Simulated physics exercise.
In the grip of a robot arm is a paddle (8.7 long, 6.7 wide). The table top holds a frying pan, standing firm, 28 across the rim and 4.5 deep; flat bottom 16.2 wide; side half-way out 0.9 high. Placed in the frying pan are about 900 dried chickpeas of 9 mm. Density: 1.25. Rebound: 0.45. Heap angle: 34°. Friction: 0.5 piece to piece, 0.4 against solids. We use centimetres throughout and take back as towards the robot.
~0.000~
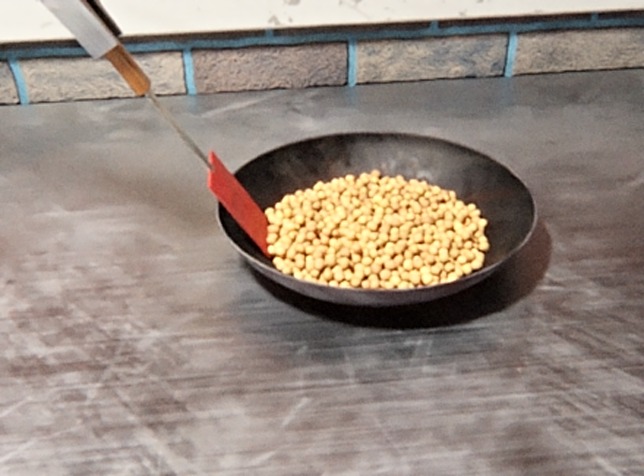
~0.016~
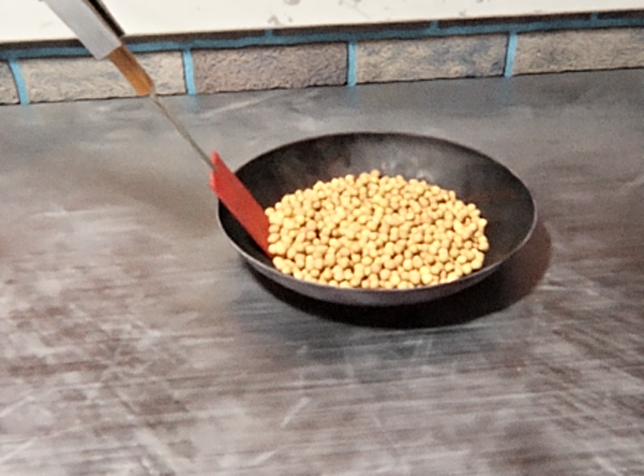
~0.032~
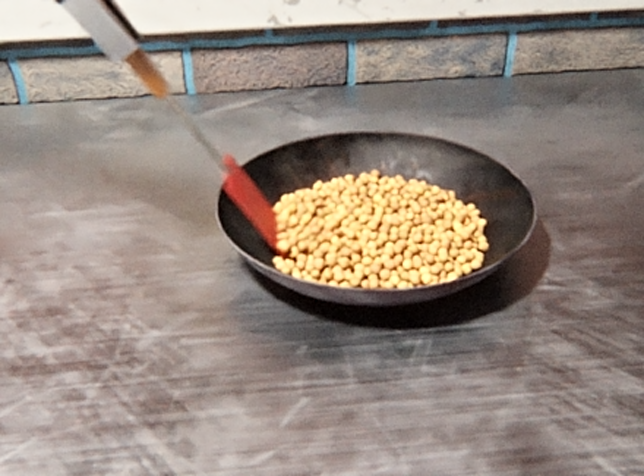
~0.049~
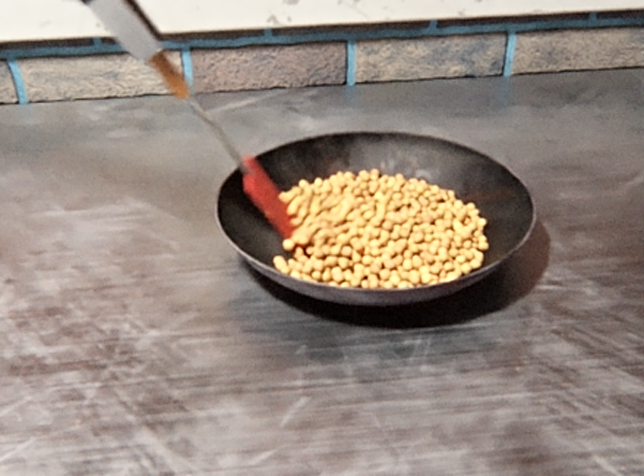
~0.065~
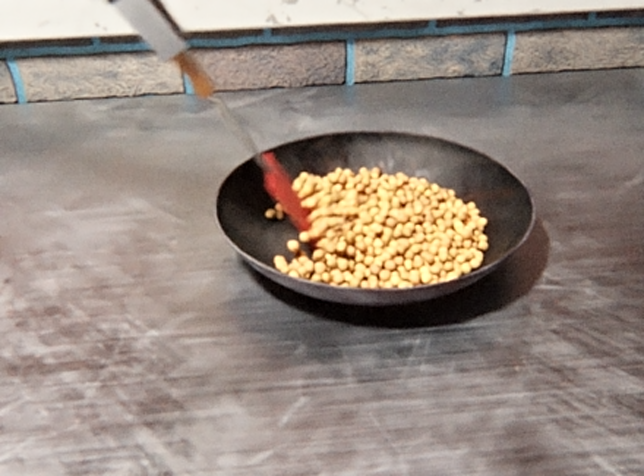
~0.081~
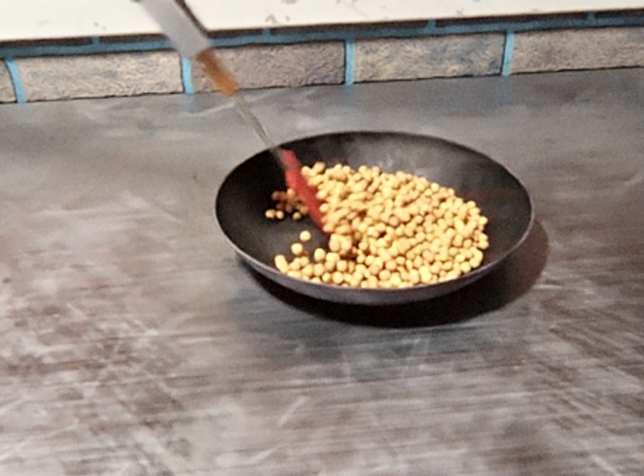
A red paddle moves right through the chickpeas in a black pan, pushing them together.
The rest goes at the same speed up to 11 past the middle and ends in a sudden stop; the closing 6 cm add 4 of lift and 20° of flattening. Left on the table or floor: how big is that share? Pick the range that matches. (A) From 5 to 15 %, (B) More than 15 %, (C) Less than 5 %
The answer is B.
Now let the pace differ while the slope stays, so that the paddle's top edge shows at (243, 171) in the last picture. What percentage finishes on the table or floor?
I'd say around 5 per cent.
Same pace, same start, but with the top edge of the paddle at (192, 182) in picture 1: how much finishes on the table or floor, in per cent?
I'd estimate around 15 per cent.
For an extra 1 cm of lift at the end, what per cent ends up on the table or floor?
I'd reckon around 25 per cent.
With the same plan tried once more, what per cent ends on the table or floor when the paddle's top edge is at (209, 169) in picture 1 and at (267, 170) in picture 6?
Off the vessel, on the table or floor: Some 15 percent.
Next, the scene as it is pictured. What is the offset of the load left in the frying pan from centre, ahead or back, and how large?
Offset: About 3.0 cm, ahead.
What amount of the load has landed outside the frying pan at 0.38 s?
10 %.
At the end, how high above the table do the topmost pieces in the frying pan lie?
Near 4.0 centimetres high.
After 0.12 s, sloping 59°, highest piece 8 above the table; 900 in the frying pan.
After 0.16 s, sloping 54°, highest piece 8 above the table; 900 in the frying pan.
After 0.38 s, sloping 39°, highest piece 14 above the table; 720 in the frying pan, 71 on the table or floor, 109 on the blade or in flight.
After 1.43 s, sloping 39°, highest piece 4 above the table; 719 in the frying pan, 181 on the table or floor.
In the end, 719 in the frying pan, 181 on the table or floor. That is 20 % on the table or floor.
